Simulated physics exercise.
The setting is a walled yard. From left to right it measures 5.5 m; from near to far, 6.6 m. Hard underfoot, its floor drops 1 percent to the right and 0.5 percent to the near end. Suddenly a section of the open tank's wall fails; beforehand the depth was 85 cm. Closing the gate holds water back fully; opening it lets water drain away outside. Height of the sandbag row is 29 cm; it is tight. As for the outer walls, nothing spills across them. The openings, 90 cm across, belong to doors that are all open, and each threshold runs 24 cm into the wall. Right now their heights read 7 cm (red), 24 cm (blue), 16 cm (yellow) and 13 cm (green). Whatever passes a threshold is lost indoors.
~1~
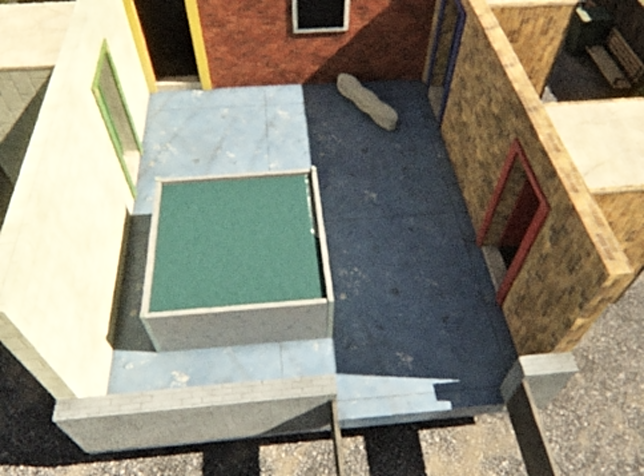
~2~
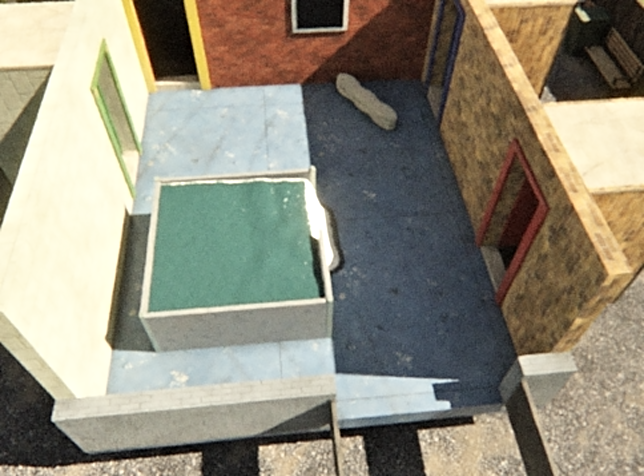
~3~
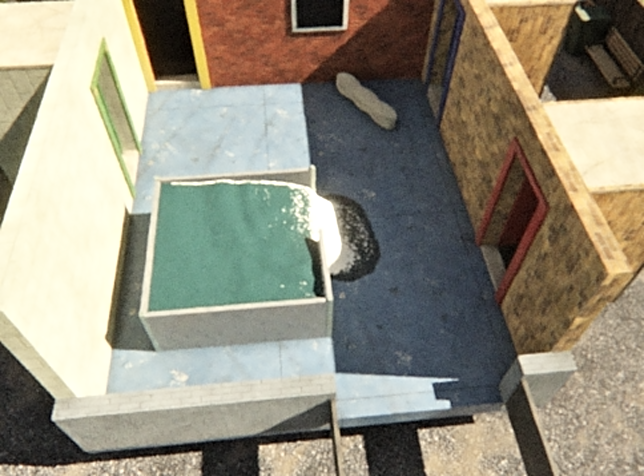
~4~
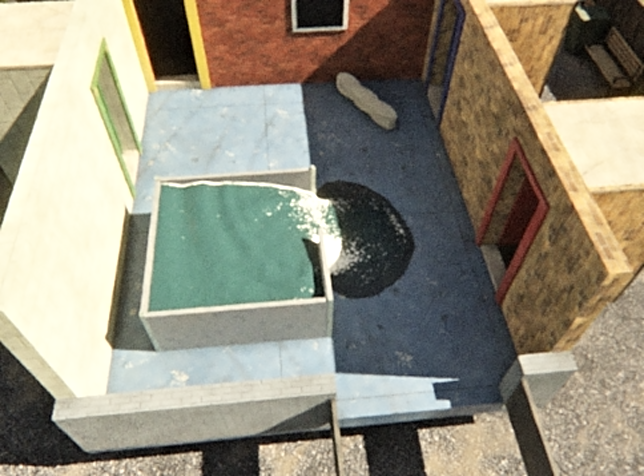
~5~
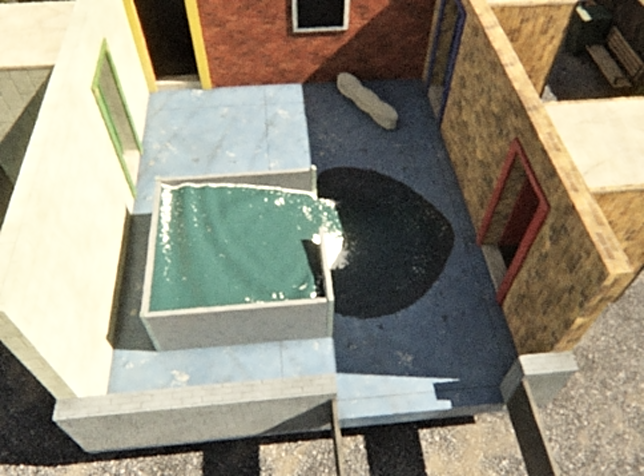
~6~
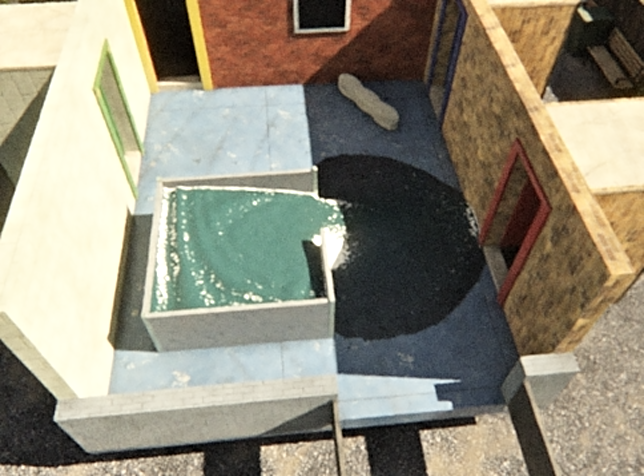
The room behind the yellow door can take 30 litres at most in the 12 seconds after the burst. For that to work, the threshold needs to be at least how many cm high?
At least about 7 cm high.
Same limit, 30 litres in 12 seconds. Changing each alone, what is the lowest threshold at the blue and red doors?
About 29 cm at blue and about 31 cm at red.
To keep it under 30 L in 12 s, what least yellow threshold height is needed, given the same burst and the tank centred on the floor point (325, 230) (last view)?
At least some 11.5 centimetres tall.
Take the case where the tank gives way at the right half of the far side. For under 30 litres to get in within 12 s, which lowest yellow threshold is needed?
That way, roughly 25 cm.
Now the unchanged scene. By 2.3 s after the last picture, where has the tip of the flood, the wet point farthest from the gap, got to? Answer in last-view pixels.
In the last picture, around (421, 82).
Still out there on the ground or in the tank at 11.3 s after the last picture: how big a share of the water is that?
Around 62 in a hundred parts remain.
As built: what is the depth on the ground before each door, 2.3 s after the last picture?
Depths in cm: Red 26, blue 20, yellow 0, green 0.
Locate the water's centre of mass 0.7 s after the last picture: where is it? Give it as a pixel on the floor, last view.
(296, 257), roughly.
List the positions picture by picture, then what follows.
In the first frame, the open tank at (238, 239) is whole and still, 85 cm deep; the yellow door at (170, 45) is dry.
In the second frame, water pours out at (315, 224) and has run 0.3 m, to (339, 262); about 10 cm deep outside, 85 cm at the back.
In the third frame, the gap is at (315, 226), the front 0.9 m out at (373, 256); the back of the open tank holds 85 cm.
In the fourth frame, the front is at (409, 244), 1.5 m from the gap at (315, 228); 2.4 m2 of floor is wet, 85 cm left at the back.
In the fifth frame, the gap is at (315, 228), the front 2.1 m out at (448, 229); the back of the open tank holds 79 cm.
In the sixth frame, the front is at (465, 201), 2.6 m from the gap at (317, 228); 6.7 m2 of floor is wet, 73 cm left at the back; 3.5 m in a straight line remain to the yellow door at (171, 45).
Then, 0.7 s after the last picture water covers 30 % of the floor, deepest (49 cm) near (326, 236); it has not reached the yellow door.
Then, 2.3 s after the last picture water covers 45 % of the floor, deepest (50 cm) near (359, 85); it has not reached the yellow door.
Then, 11.3 s after the last picture water covers 95 % of the floor, deepest (12 cm) near (523, 384); 6 cm at the yellow door, 0 litres in over its 16 cm threshold.
At the yellow door as built, the water peaked near 14 cm, 7.5 s after the last picture.
With a threshold of 6 cm, 46 litres would have come in within the 12 s; with 8.5 cm, 17 litres. So under 30 litres takes about 7 cm.
